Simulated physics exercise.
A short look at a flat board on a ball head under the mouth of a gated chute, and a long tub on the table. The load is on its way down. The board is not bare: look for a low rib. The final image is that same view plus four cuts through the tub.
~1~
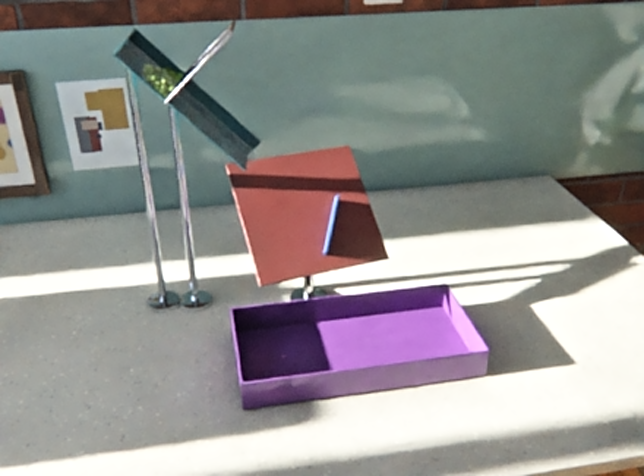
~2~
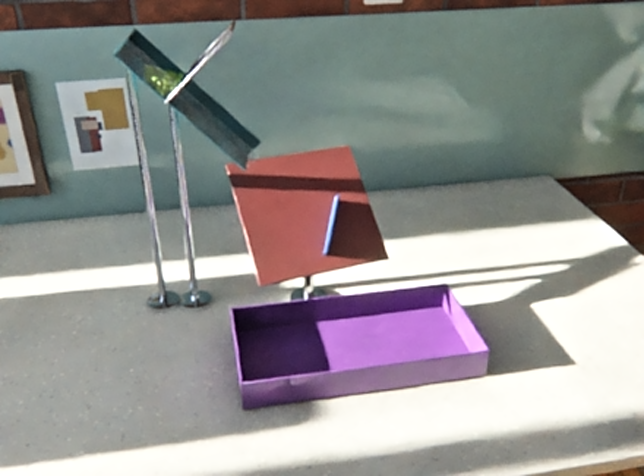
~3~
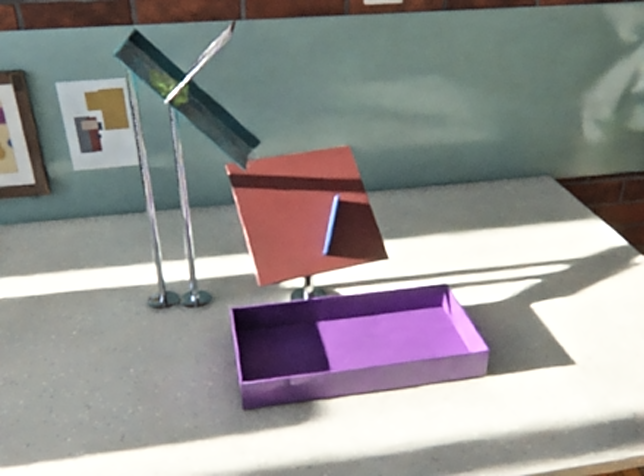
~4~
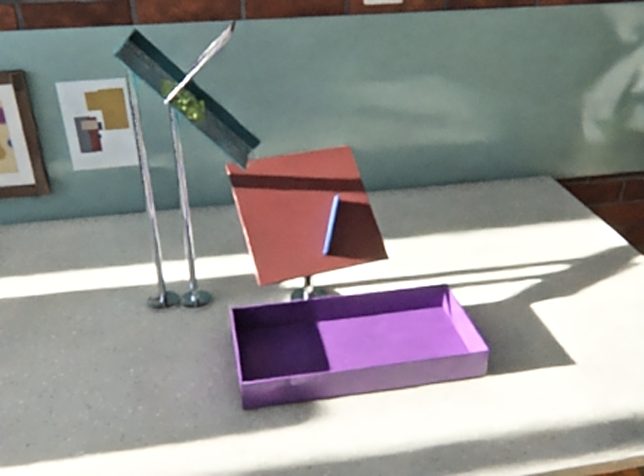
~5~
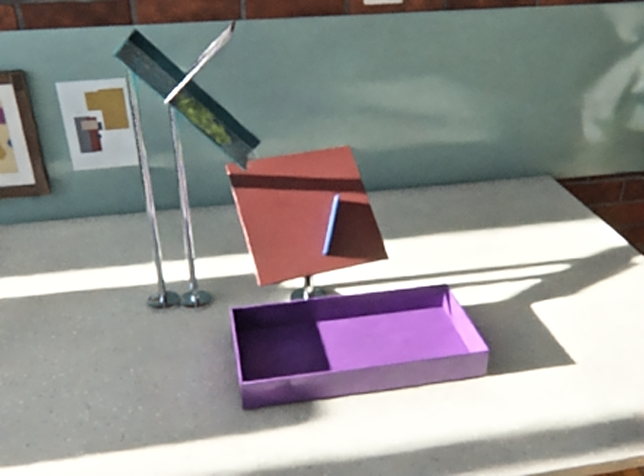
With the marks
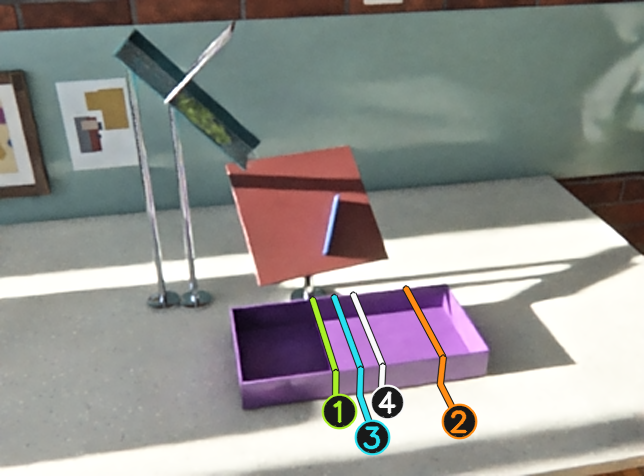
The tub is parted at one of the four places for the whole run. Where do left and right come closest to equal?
Line 1.
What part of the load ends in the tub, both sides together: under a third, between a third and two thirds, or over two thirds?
Over two thirds.
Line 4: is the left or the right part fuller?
More lands on the left.
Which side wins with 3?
Left.
On the marked copy, line 1 crosses the front rim at (335, 371); line 2 crosses the front rim at (442, 356); line 3 crosses the front rim at (360, 367); line 4 crosses the front rim at (382, 364).
For line 1, of what is caught, close to two thirds on the left of the divider, close to a third on the right.
For line 2, of what is caught, all but a few on the left of the divider, only a few on the right.
For line 3, of what is caught, the bulk on the left of the divider, a small share on the right.
For line 4, of what is caught, all but a few on the left of the divider, only a few on the right.
